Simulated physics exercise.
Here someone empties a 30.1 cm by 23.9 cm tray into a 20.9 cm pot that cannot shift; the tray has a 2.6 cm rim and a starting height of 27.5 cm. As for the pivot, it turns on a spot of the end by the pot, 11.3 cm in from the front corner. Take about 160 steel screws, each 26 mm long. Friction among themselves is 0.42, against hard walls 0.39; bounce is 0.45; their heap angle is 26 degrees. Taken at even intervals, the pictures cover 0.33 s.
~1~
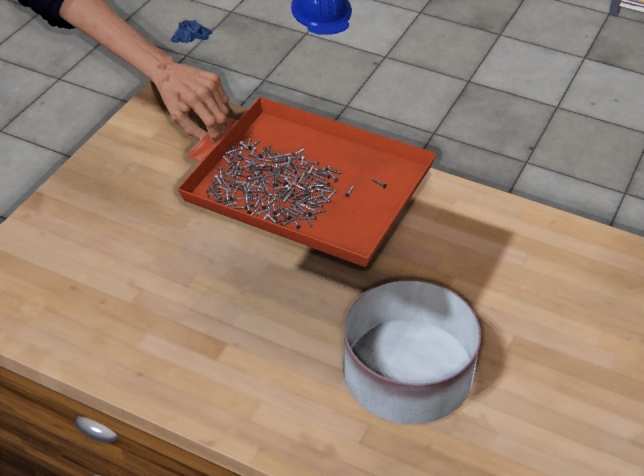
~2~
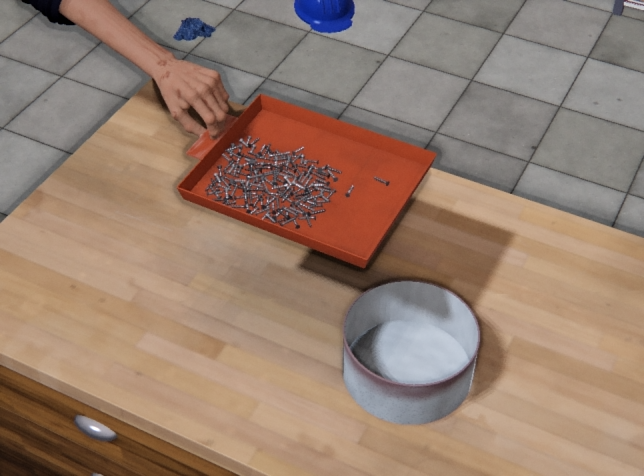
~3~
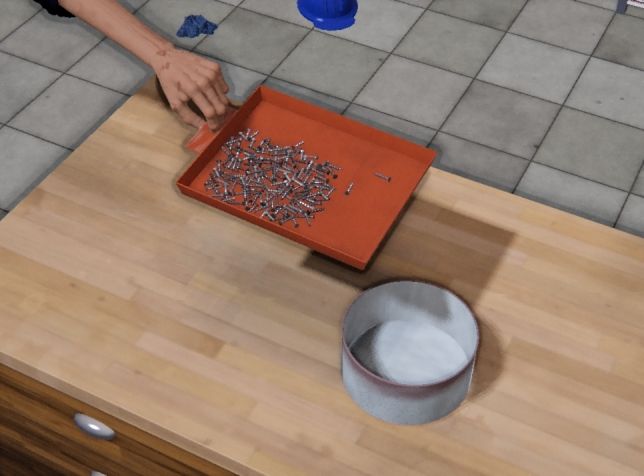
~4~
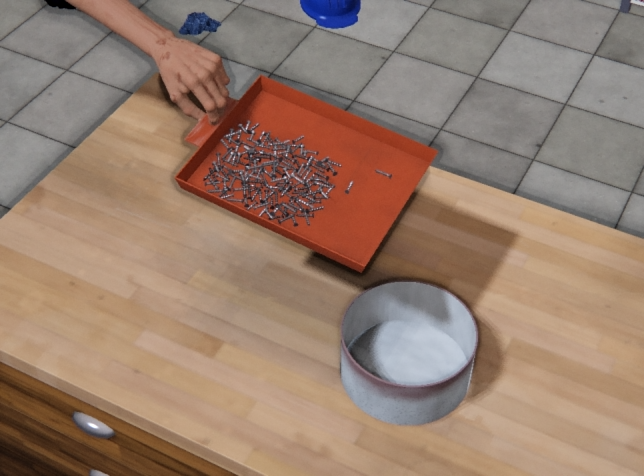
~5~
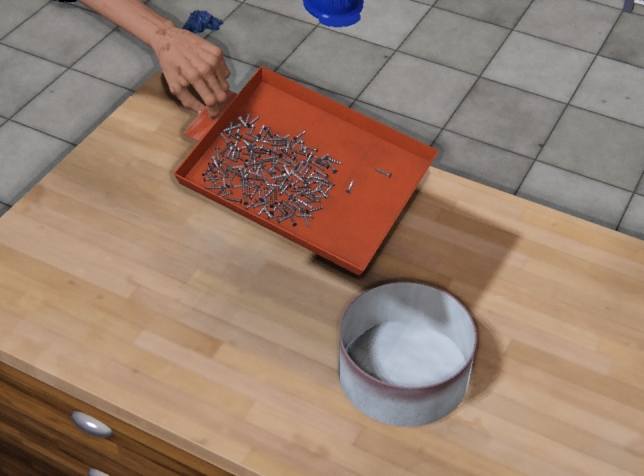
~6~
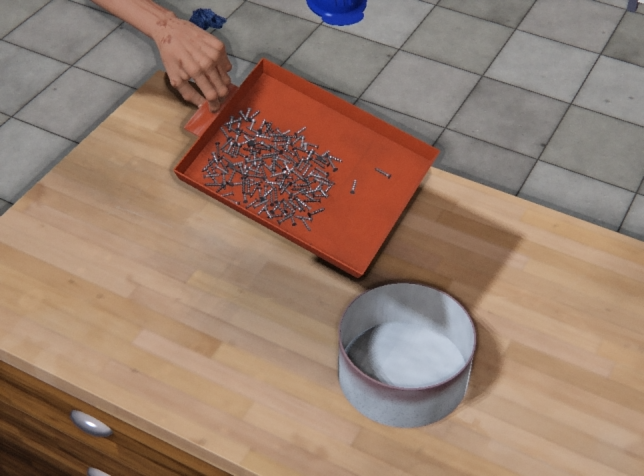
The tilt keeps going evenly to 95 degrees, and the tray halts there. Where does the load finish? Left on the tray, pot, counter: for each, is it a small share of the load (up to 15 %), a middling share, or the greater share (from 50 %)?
Tray: A small share, pot: The greater share, counter: A middling share.
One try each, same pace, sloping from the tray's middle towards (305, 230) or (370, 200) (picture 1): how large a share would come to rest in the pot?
30 and 70 %.
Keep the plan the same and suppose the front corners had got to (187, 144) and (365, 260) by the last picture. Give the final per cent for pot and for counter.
Split: Pot = 85, counter = 15.
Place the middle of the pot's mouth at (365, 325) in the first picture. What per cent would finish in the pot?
I'd put it at around 100 per cent.
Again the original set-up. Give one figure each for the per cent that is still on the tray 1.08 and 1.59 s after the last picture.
The figures go 80 and then 0.
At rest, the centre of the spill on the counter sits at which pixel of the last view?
Around (318, 401).
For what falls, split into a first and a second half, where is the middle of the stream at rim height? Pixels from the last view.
First half close to (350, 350), second half close to (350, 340).
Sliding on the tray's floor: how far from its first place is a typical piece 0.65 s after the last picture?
It has moved some 15 cm from its start.
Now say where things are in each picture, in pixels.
Tray tilt 0 degrees, front corners at (183, 188) and (366, 254); middle of the pieces at (272, 185); pot at (412, 330), in the first frame.
Tray tilt 1 degrees, front corners at (182, 186) and (365, 255); middle of the pieces at (272, 184), in the second frame.
Tray tilt 4 degrees, front corners at (181, 181) and (364, 258), lowest corner right front; middle of the pieces at (271, 180), in the third frame.
Tray tilt 8 degrees, front corners at (181, 176) and (363, 262), lowest corner right front; middle of the pieces at (270, 176), in the fourth frame.
Tray tilt 12 degrees, front corners at (180, 173) and (362, 265), lowest corner right front; middle of the pieces at (270, 173), in the fifth frame.
Tray tilt 16 degrees, front corners at (179, 169) and (361, 269), lowest corner right front; middle of the pieces at (270, 170); pot at (407, 333), in the sixth frame.
Then, 0.65 s after the last picture, tilt 53 degrees; the tray holds 100 %, the pot 0 %.
Then, 1.08 s after the last picture, tilt 78 degrees; the tray holds 80 %, the pot 10 %.
Then, 1.59 s after the last picture, tilt 95 degrees; the tray holds 0 %, the pot 65 %.
In the end, tray 0 %, pot 70 %, counter 30 %.
